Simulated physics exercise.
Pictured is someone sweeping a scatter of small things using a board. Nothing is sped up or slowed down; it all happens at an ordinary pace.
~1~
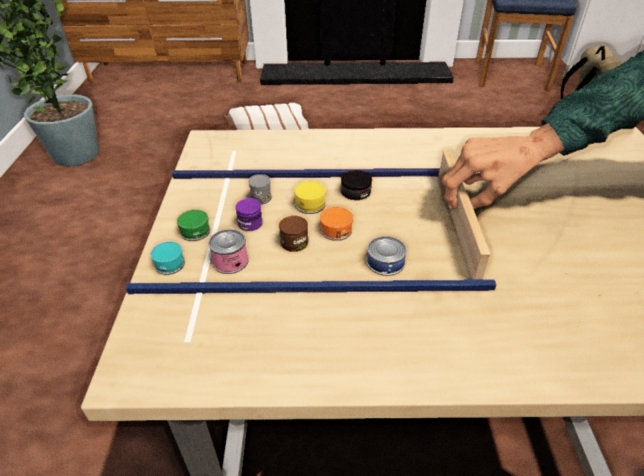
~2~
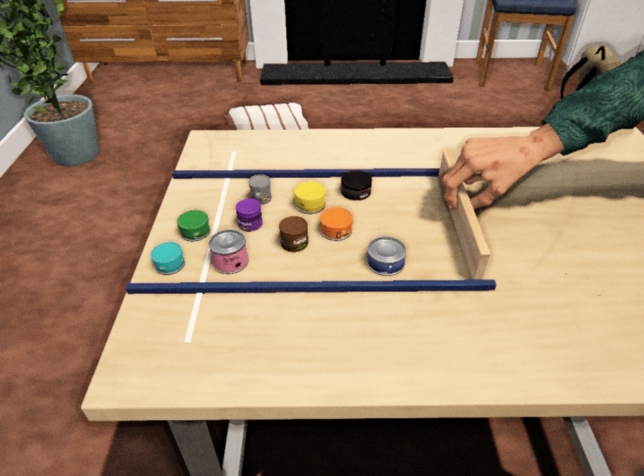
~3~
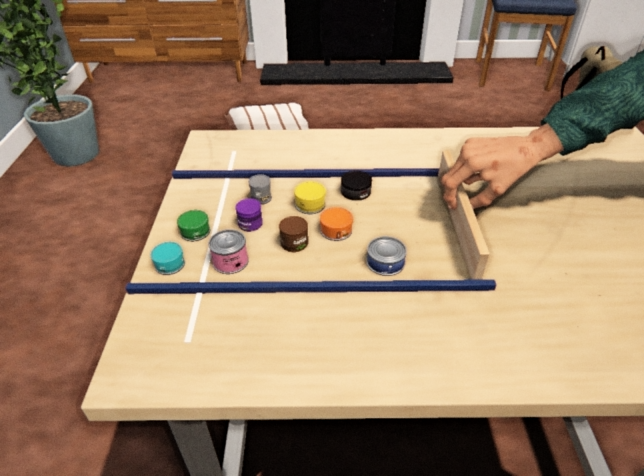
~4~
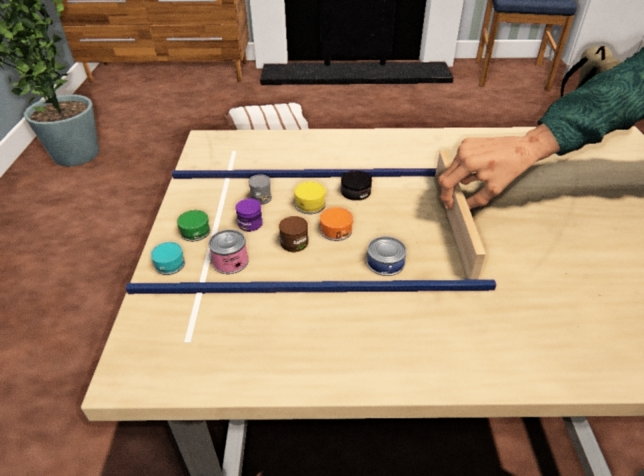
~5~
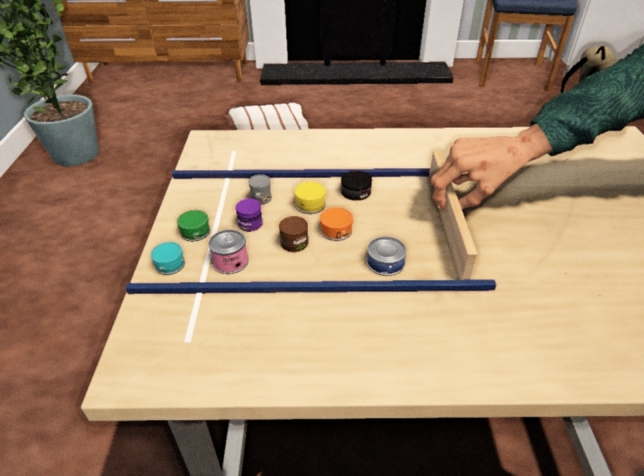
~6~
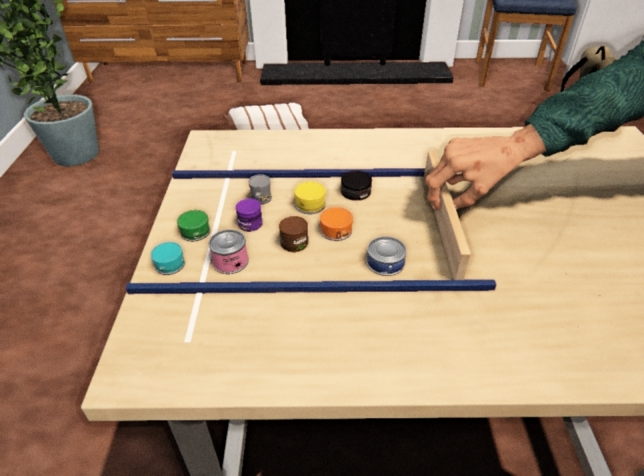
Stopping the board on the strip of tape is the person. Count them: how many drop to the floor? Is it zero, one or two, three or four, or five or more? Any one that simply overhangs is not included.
It is one or two.
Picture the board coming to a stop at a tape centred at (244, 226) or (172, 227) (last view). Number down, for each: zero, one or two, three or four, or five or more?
In that order: Zero; 5 or more.
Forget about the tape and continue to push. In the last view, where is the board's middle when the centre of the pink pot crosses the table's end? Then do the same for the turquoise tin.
The middle is at (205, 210) when it's the pink pot, and at (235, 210) when it's the turquoise tin.
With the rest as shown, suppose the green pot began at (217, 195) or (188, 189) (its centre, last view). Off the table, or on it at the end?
Well, the green pot stays aboard in the first case and stays aboard in the second.
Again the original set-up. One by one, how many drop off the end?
That totals 1.
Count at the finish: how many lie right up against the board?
My count gives 4.
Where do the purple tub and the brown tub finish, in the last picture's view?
The first ends close to (177, 211), the second close to (175, 238).
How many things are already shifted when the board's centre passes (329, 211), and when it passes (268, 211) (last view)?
Tally at point one: 5; at point two: 8.
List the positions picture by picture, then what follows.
The first frame shows turquoise tin (168, 258); green pot (194, 225); pink pot (229, 251); board (460, 210); tape (216, 226).
The second frame shows green pot (194, 226); orange tin (336, 224).
The third frame shows pink pot (229, 251); black tub (356, 186).
The fourth frame shows turquoise tin (168, 258); yellow tin (310, 198).
The fifth frame shows green pot (194, 226); purple tub (249, 215).
The sixth frame shows turquoise tin (168, 258); green pot (194, 226); pink pot (229, 251); board (444, 210); tape (216, 226).
Soon after, none off yet; turquoise tin at rest near (168, 258); green pot at rest near (194, 226); pink pot at rest near (229, 251).
In the end, the number that fall off is one or two; gone, turquoise tin.
